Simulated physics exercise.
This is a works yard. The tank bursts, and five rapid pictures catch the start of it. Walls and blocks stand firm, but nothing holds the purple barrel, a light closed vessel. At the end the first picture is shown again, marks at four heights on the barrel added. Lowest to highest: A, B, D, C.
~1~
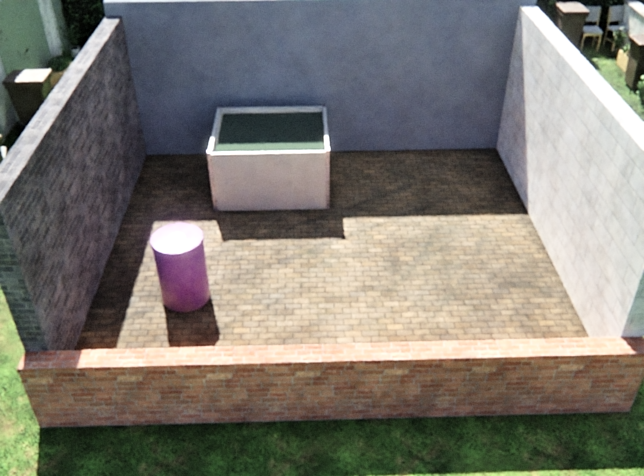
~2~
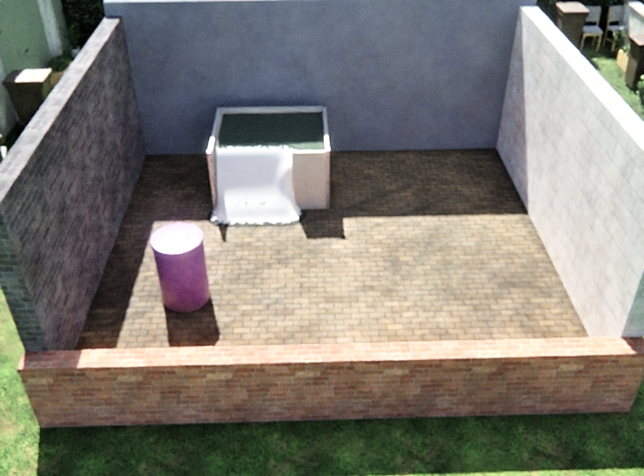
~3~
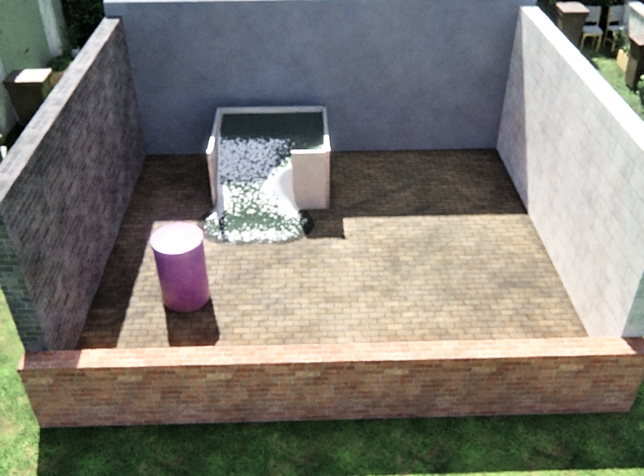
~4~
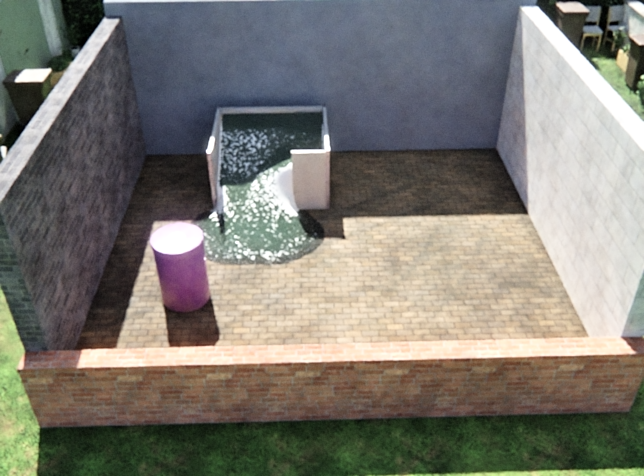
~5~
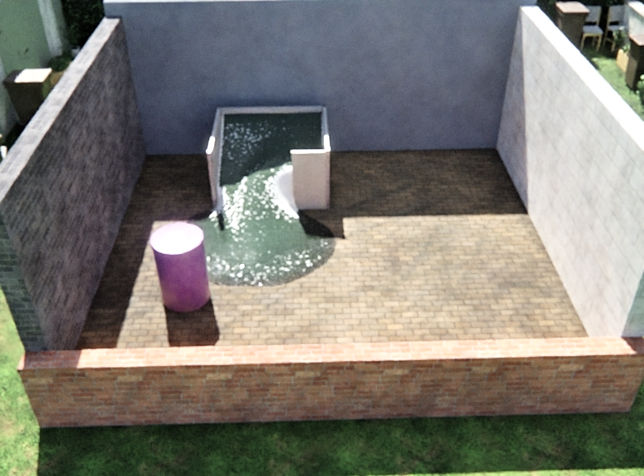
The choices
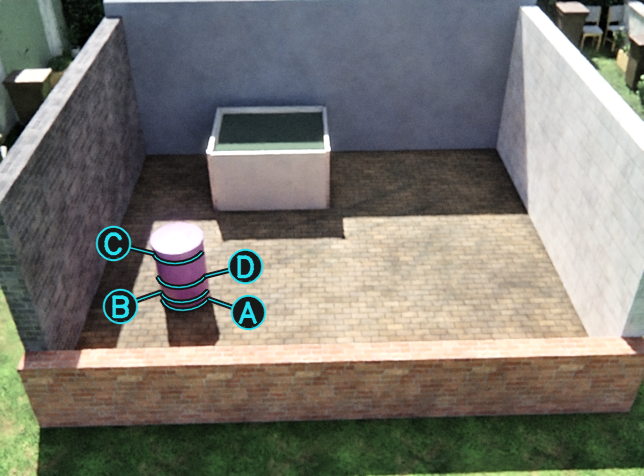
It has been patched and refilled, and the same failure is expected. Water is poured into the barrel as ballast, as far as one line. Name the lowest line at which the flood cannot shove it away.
Go for C.
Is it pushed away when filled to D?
Yes.
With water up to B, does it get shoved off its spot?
Yes, it does.
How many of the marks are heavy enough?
One of the four.
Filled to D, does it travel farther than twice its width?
No.
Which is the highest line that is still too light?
Here it is line D.
In cyan, A at (183, 310); B at (181, 302); C at (175, 263); D at (179, 287); from the bottom up A, B, D, C.
With A, it is pushed about twice its own width away.
With B, it is pushed about twice its own width away.
With C, it does not move.
With D, it is pushed about half its own width away.
